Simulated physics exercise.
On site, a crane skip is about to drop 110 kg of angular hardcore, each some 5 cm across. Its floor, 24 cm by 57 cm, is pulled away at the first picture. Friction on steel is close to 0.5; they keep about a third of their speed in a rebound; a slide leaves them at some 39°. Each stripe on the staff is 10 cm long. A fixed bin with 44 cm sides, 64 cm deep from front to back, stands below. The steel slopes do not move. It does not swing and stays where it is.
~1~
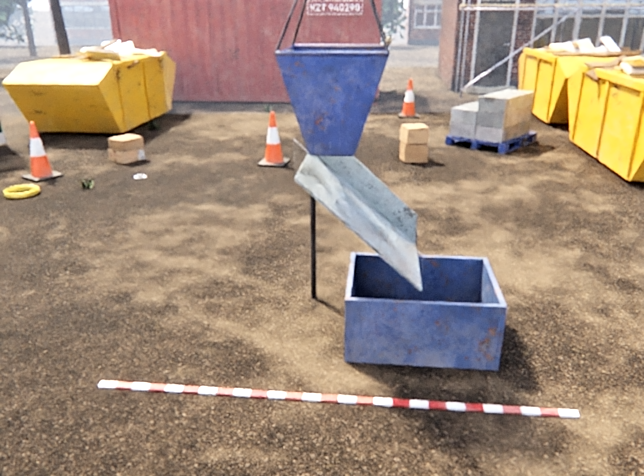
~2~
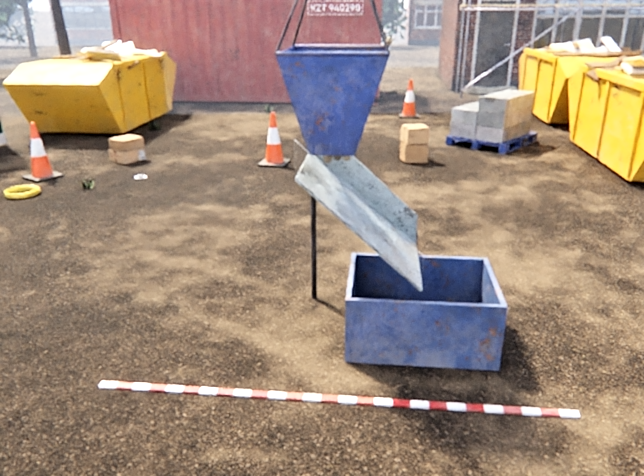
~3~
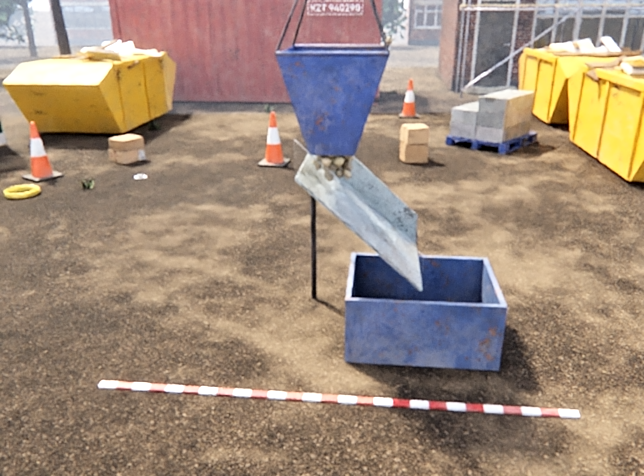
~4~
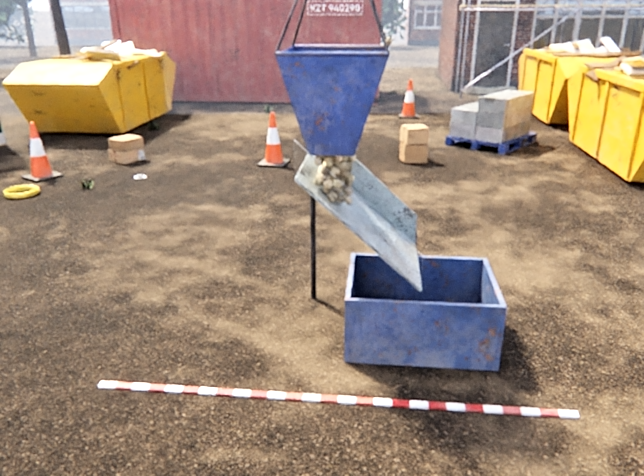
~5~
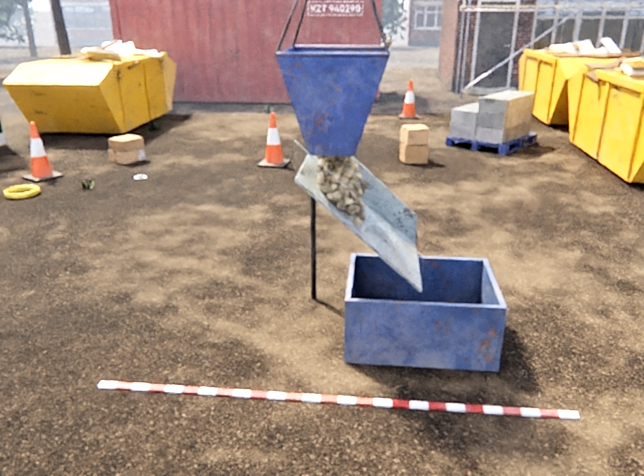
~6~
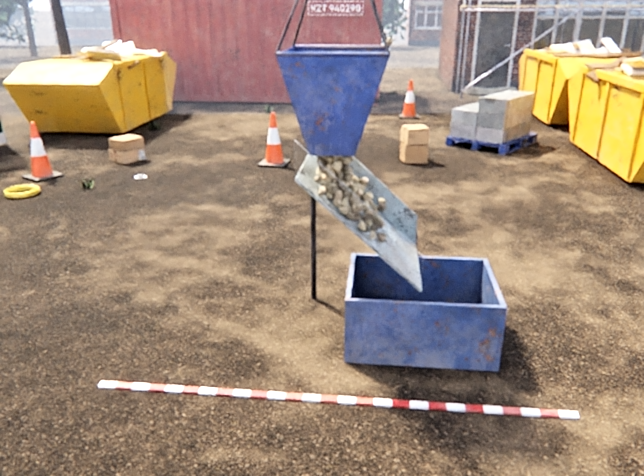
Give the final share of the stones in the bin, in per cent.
About 99 per cent.
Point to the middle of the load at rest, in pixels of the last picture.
Their middle is at about (453, 318).
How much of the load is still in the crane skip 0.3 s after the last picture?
About 20 per cent.
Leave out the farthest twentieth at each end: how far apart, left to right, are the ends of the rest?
Roughly 50 cm.
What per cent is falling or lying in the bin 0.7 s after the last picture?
About 55 per cent by then.
Then, 0.3 s after the last picture, 22 % in the crane skip, 65 % on the steel, 2 % falling or lying left of the bin, 11 % falling or lying in the bin; the stones farthest right are at (478, 321).
Then, 0.7 s after the last picture, 0 % in the crane skip, 44 % on the steel, 55 % falling or lying in the bin, 1 % falling or lying beside or right of the bin; the stones farthest right are at (486, 321).
Then, 1.3 s after the last picture, 0 % in the crane skip, 99 % falling or lying in the bin, 1 % falling or lying beside or right of the bin; the stones farthest right are at (499, 341).
Then, 2.2 s after the last picture, 0 % in the crane skip, 99 % falling or lying in the bin, 1 % falling or lying beside or right of the bin; the stones farthest right are at (501, 337).
Then, 4.1 s after the last picture, 0 % in the crane skip, 99 % in the bin, 1 % beside or right of the bin; the stones farthest right are at (501, 337).
